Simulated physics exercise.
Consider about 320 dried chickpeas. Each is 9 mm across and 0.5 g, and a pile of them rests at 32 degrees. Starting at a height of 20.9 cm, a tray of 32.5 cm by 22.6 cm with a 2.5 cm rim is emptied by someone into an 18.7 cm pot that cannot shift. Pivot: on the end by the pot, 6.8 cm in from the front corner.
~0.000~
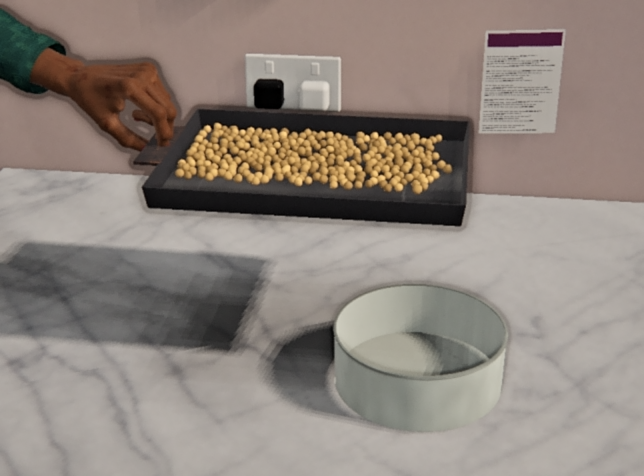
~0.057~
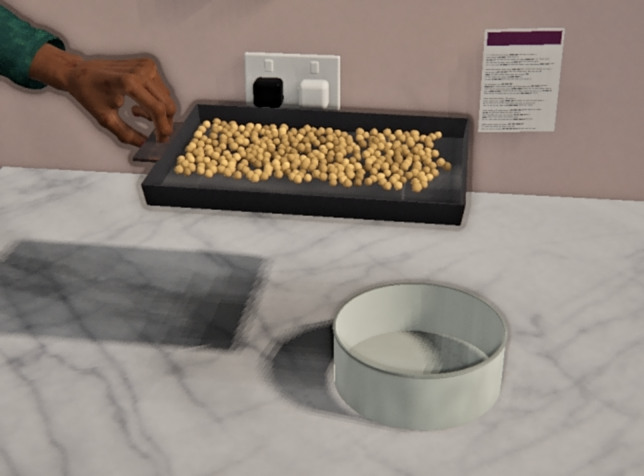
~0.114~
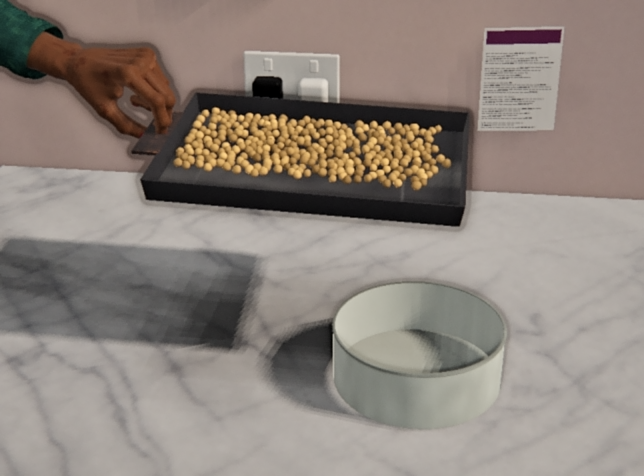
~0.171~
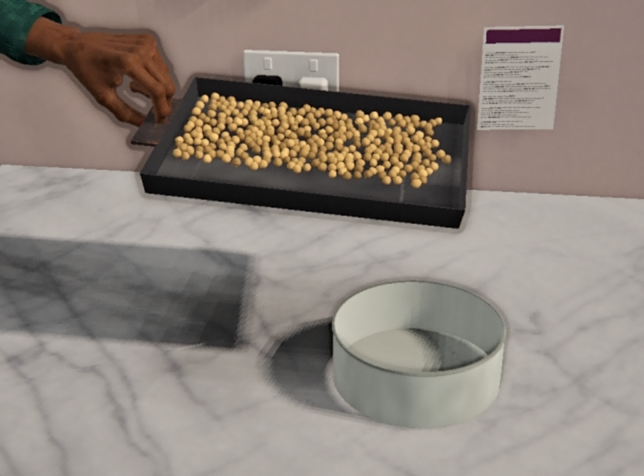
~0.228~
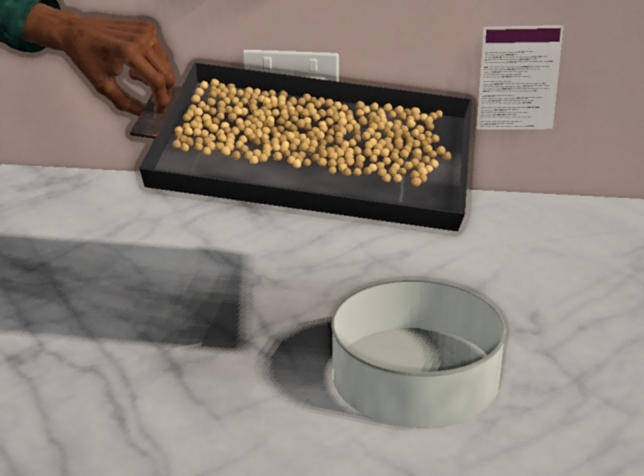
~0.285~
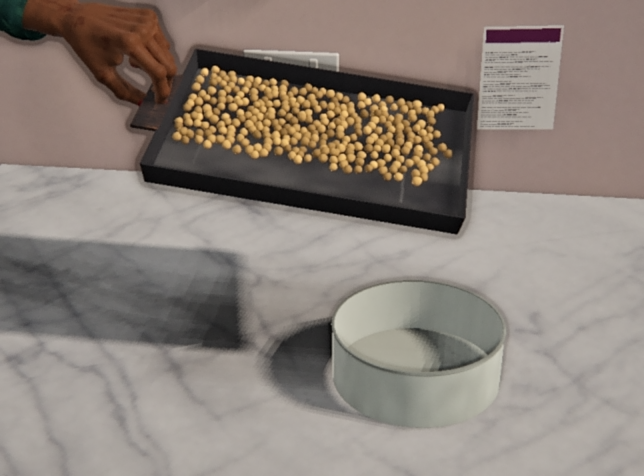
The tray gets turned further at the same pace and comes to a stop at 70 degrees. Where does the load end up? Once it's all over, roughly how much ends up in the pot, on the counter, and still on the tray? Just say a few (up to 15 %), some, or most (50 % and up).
Pot: A few, counter: A few, tray: Most.
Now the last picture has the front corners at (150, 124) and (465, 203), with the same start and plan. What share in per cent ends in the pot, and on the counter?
That works out as pot 0 and counter 5.
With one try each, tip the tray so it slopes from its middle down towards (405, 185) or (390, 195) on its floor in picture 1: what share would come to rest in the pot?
Approximately 0 percent, then 10 percent.
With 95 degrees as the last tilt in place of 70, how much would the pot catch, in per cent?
About 90 in a hundred would end up in the pot.
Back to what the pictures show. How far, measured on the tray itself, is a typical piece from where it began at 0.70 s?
Roughly 10 cm.
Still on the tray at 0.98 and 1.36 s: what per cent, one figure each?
Around 100 first, about 95 after.
After 0.70 s, tilt 41 degrees; the tray holds 100 %, the pot 0 %.
Then, at 0.98 s, tilt 59 degrees; the tray holds 100 %, the pot 0 %.
After 1.36 s, tilt 70 degrees; the tray holds 95 %, the pot 5 %.
By 1.9 s all is still; pot 5 %, counter 0 %, tray 95 %.
